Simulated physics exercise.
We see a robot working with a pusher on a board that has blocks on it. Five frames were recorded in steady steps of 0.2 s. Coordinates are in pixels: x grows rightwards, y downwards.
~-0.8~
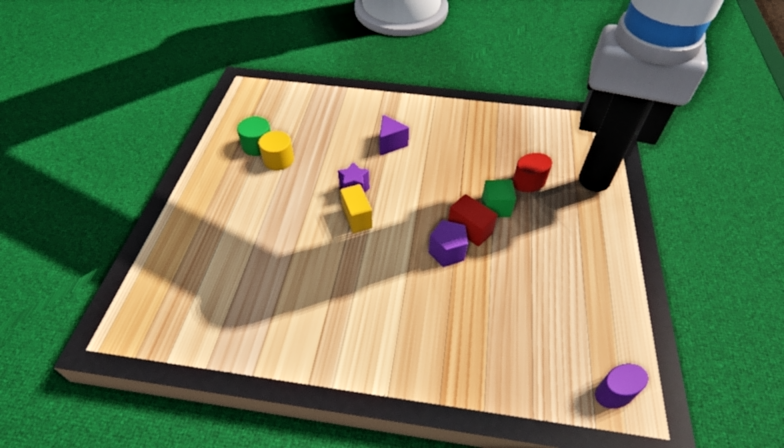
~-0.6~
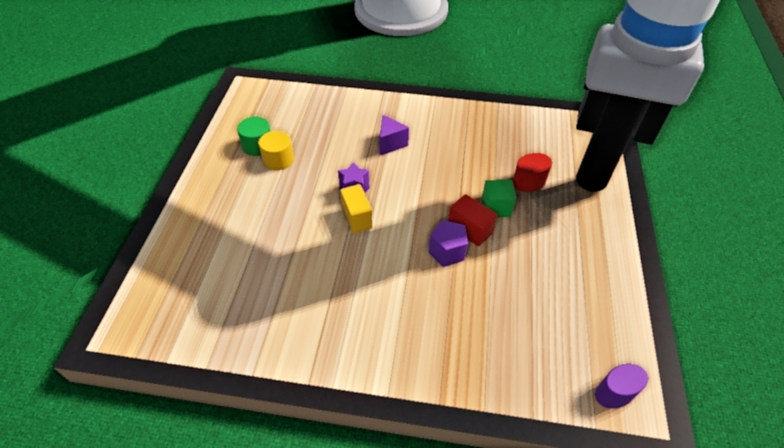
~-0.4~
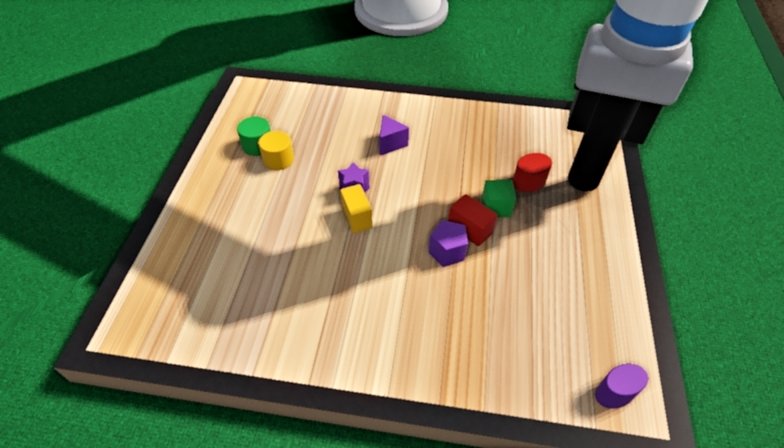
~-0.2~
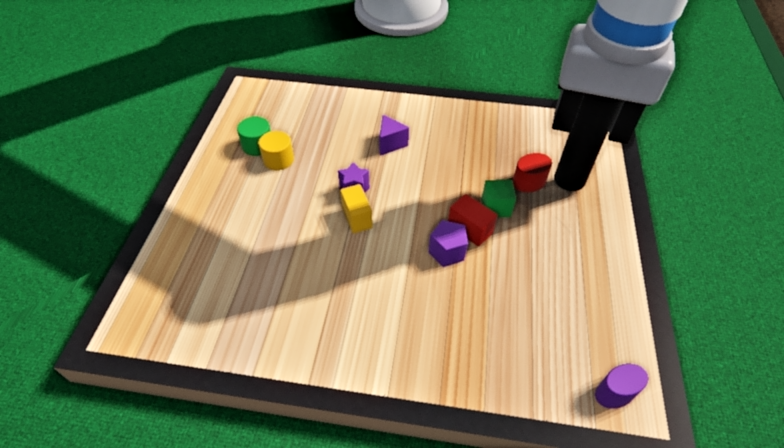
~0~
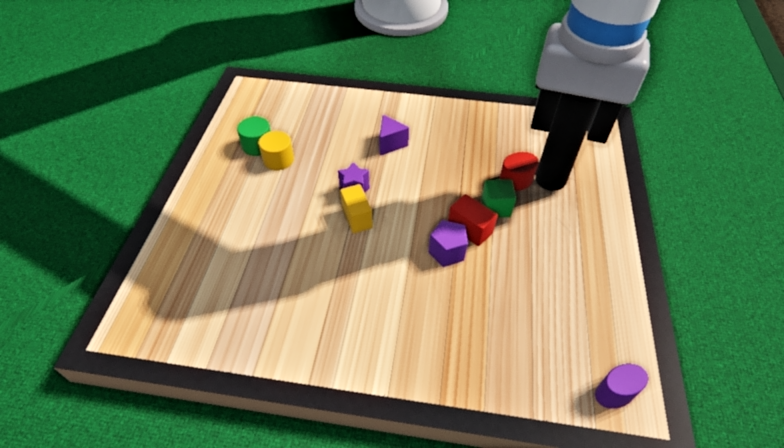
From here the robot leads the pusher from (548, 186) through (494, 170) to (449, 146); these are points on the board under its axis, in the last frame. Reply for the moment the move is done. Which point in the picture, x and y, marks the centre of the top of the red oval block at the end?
At pixel (453, 154).
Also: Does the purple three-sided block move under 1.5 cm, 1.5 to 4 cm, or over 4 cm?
Its displacement is below 1.5 cm.
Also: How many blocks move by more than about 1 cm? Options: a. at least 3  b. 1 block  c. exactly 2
I choose b.
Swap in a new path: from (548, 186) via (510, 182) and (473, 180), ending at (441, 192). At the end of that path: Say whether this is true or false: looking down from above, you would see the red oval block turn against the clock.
It is false.
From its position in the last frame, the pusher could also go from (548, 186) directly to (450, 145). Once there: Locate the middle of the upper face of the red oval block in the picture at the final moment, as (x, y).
Pixel (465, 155).
On the path given first. One third of the way, pusher at (511, 170); red oval block at (483, 157), turned 30° anticlockwise.
Two thirds of the way, pusher at (477, 157); red oval block at (455, 154), turned 90° anticlockwise.
At the end, pusher at (450, 140); purple three-sided block still; green four-sided block still; red oval block at (453, 154), turned 100° anticlockwise.
